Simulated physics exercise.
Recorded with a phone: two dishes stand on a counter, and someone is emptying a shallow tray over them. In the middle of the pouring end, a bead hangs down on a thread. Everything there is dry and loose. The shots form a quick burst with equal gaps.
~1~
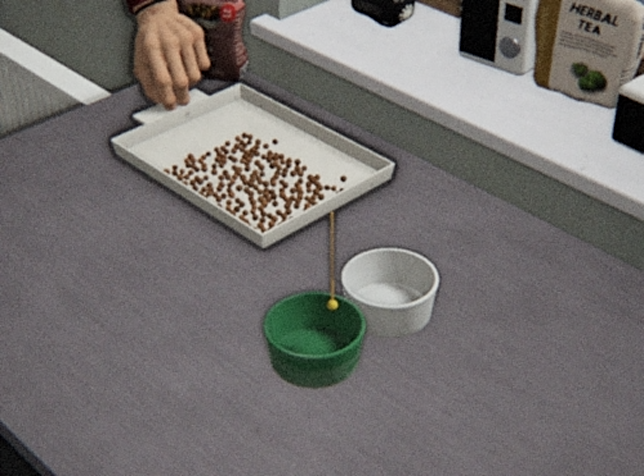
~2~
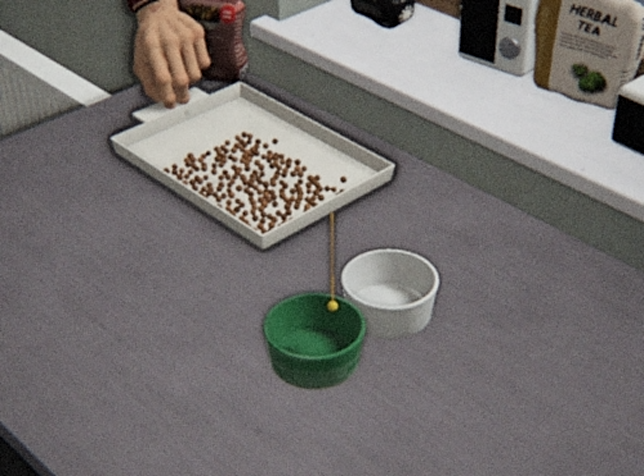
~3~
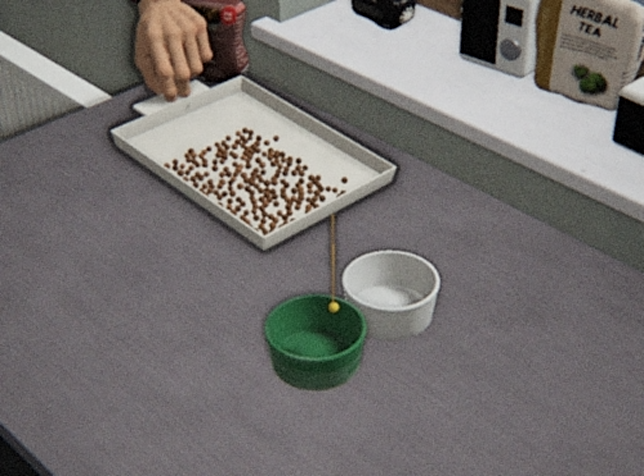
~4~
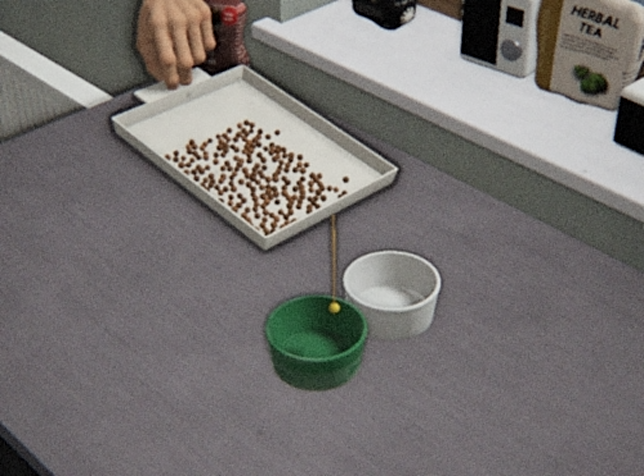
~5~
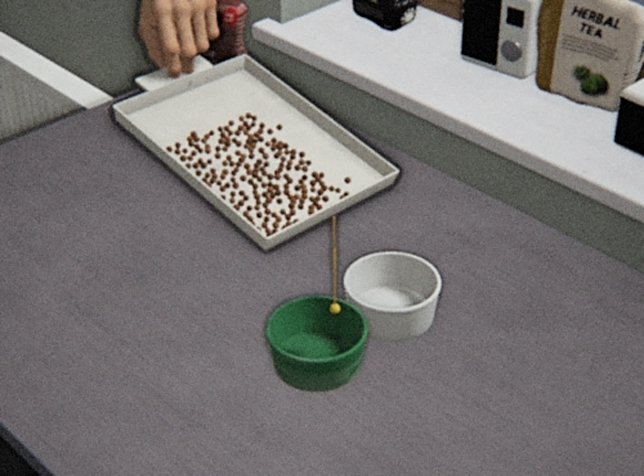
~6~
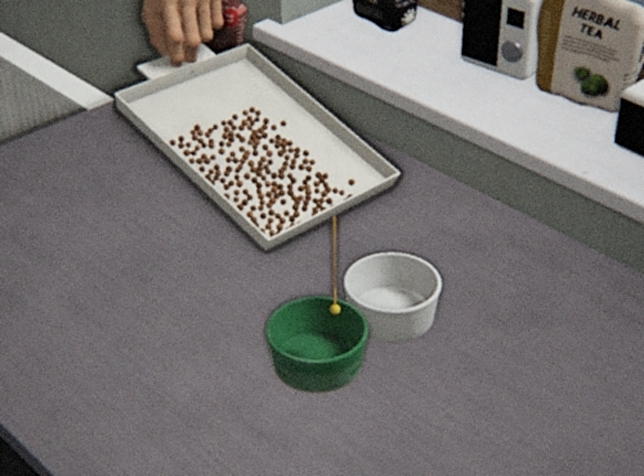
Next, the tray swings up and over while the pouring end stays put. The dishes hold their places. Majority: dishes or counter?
Counter.
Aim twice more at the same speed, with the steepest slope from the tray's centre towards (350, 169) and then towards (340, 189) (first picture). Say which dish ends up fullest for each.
Result, try one: Dish at right; try two: Dish at right.
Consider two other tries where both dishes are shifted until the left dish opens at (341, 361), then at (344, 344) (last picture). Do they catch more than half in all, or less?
Well, the bulk the first time and the bulk the second time.
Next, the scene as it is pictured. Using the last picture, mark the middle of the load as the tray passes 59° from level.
(320, 193).
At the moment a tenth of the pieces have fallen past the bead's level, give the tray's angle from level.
Angle: Close to 105°.
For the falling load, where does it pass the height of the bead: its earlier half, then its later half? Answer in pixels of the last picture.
The opening part goes through (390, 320); what follows goes through (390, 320).
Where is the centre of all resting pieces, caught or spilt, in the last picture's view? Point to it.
Around (428, 371).
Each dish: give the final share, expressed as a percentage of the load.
0 per cent goes to the left dish and 20 per cent to the right dish.
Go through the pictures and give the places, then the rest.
In the first picture, corners of the pouring end (263, 232) and (390, 164), level; middle of the load (252, 181), cereal balls; left dish (349, 361); right dish (424, 312); bead on its thread (332, 305).
In the second picture, corners of the pouring end (263, 233) and (390, 165), level; middle of the load (252, 181).
In the third picture, corners of the pouring end (264, 235) and (392, 167), tipped barely, lowest at the right corner; middle of the load (253, 179).
In the fourth picture, corners of the pouring end (266, 235) and (394, 169), tipped a little, lowest at the right corner; middle of the load (254, 174).
In the fifth picture, corners of the pouring end (268, 236) and (395, 170), tipped a little, lowest at the right corner; middle of the load (256, 171).
In the sixth picture, corners of the pouring end (269, 237) and (396, 172), tipped clearly, lowest at the right corner; middle of the load (260, 169), roughly a quarter on the move; left dish (351, 365); right dish (426, 316).
Just after the last frame, tray tipped steeply; almost all on the tray; just a few in the air.
A moment on, tray tipped right over; the larger part on the tray; just a few outside both; roughly a quarter in the air.
Further on, tray tipped past a quarter turn; just a few in the left dish; roughly a quarter in the right dish; the larger part outside both.
When it is over, tray tipped past a quarter turn; just a few in the left dish; roughly a quarter in the right dish; the larger part outside both.
